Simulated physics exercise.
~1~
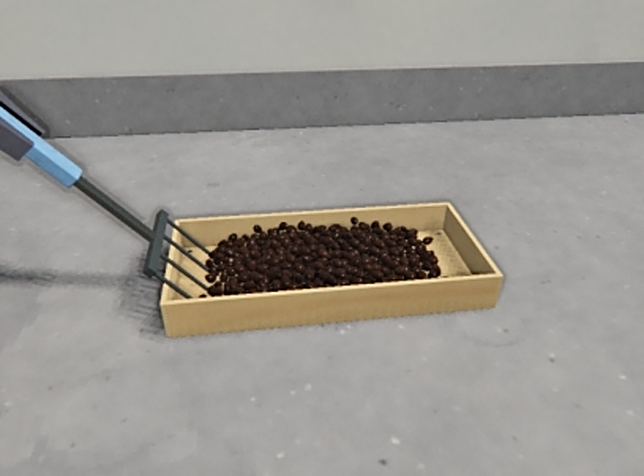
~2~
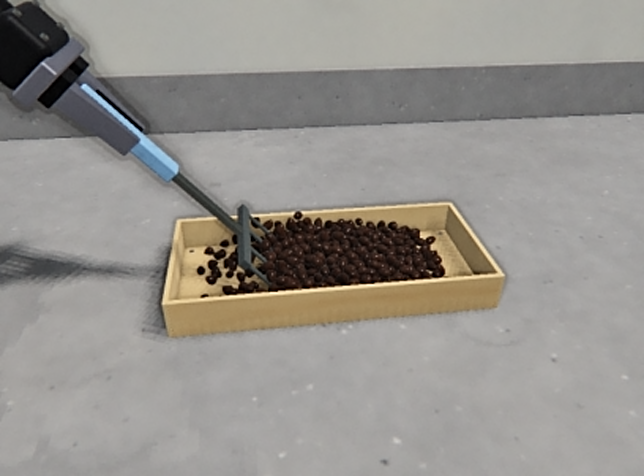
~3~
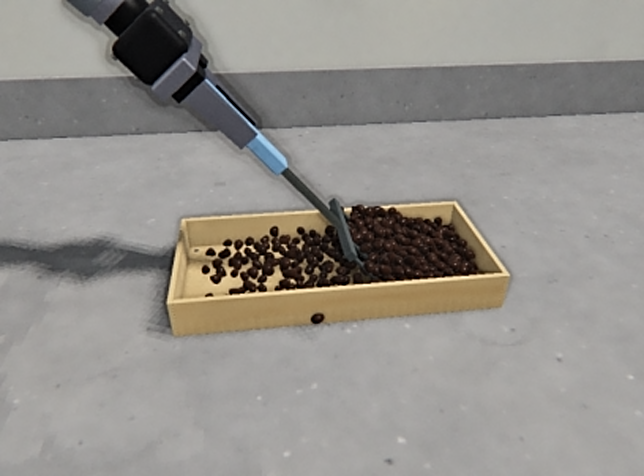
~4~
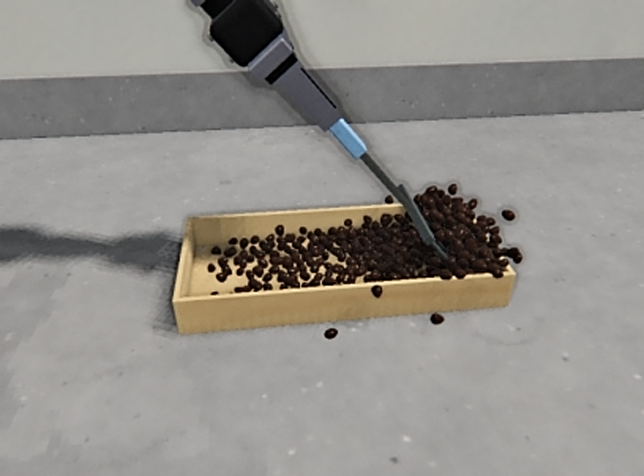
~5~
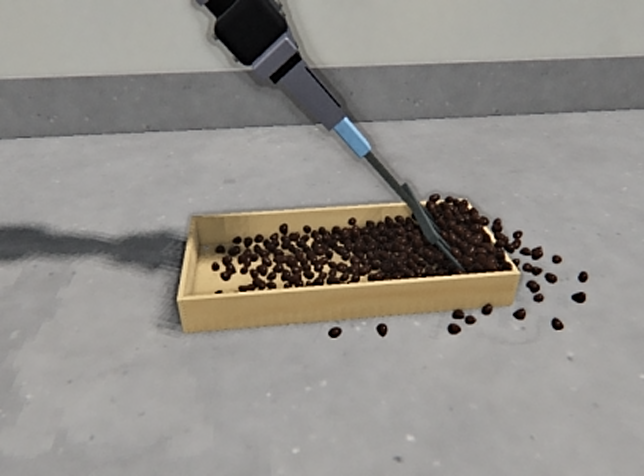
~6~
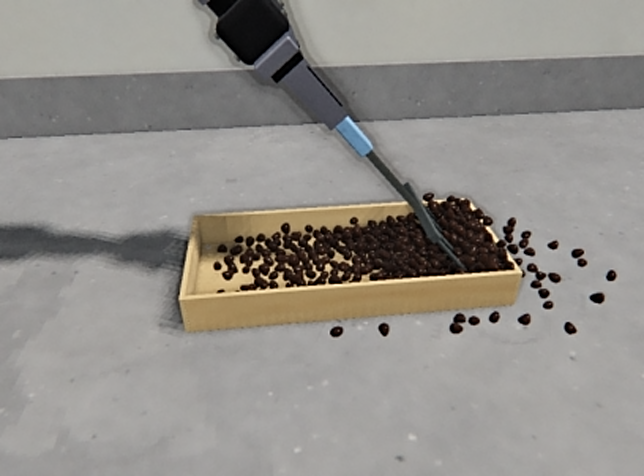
In the video, a robotic arm drags a pronged comb rightward through a heap of dark beans in a shallow tan tray, piling them against the right end until some spill over onto the gray surface, while most remain inside as the comb stops.
